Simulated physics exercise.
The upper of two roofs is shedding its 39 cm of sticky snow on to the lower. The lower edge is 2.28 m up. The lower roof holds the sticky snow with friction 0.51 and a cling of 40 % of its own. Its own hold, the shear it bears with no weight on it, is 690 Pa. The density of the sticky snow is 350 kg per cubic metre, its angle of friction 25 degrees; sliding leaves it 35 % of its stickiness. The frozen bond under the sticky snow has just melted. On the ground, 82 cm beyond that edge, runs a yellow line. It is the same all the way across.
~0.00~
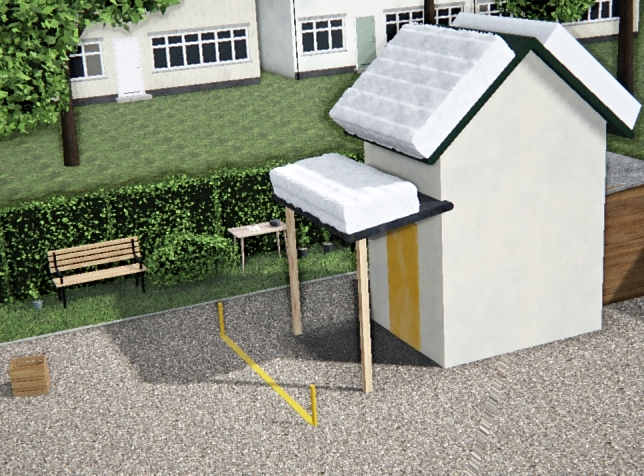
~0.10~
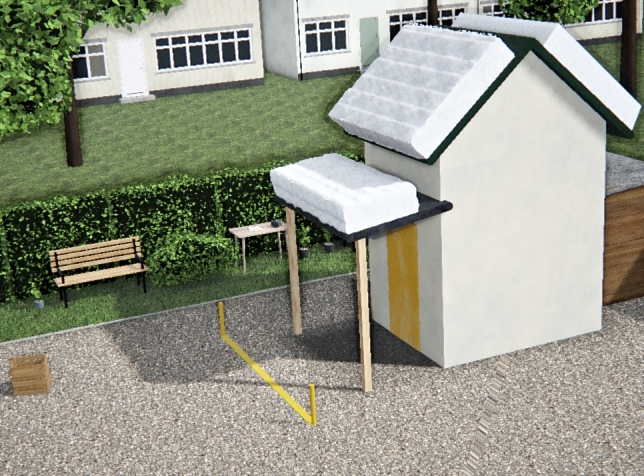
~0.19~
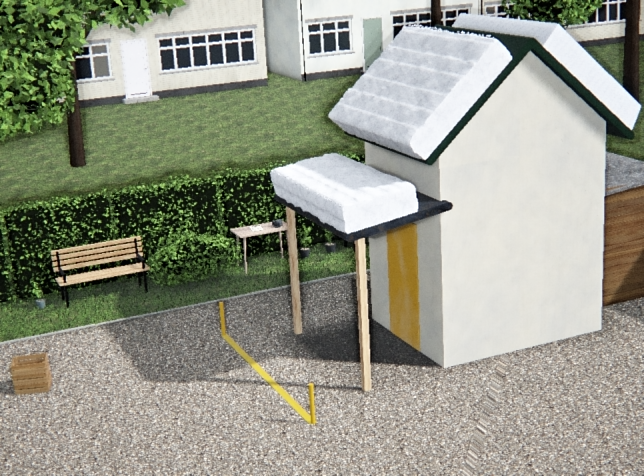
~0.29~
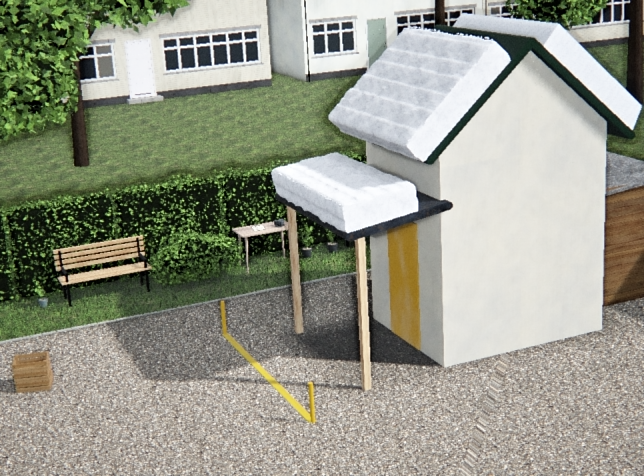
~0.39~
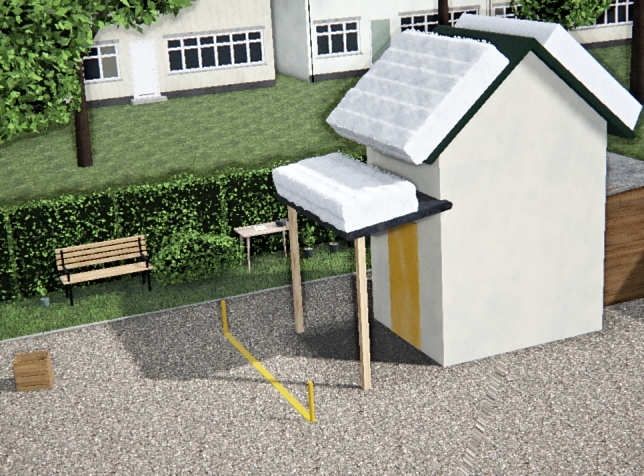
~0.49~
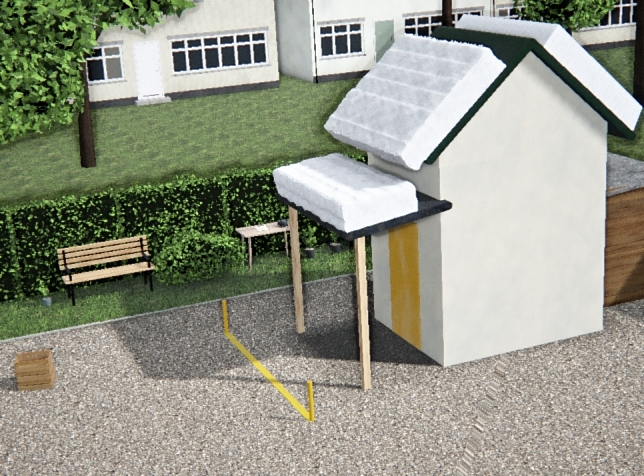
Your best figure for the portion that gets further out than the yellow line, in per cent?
Expect roughly 2 %.
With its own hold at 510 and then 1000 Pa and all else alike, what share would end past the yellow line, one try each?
In turn about 12 %, 0 %.
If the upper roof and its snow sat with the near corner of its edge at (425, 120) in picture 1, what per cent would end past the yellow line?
It would be near 35 %.
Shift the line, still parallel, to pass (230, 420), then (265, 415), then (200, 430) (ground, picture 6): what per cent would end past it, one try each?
In turn about 0 %, 0 %, 0 %.
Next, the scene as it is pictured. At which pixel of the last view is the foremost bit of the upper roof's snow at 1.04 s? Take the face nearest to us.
Around (382, 174).
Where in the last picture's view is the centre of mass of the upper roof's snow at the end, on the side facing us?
Around (397, 194).
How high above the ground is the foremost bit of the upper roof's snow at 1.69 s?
Roughly 2.8 m.
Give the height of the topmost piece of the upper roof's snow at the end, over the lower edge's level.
Roughly 1.3 m.
After 1.04 s, none is below the lower edge and 0 % is past the line.
After 1.69 s, none is below the lower edge and 0 % is past the line.
After 2.35 s, none is below the lower edge and 0 % is past the line.
After 3.00 s, 10 % is below the lower edge and 0 % is past the line.
After 4.80 s, 19 % is below the lower edge and 2 % is past the line.
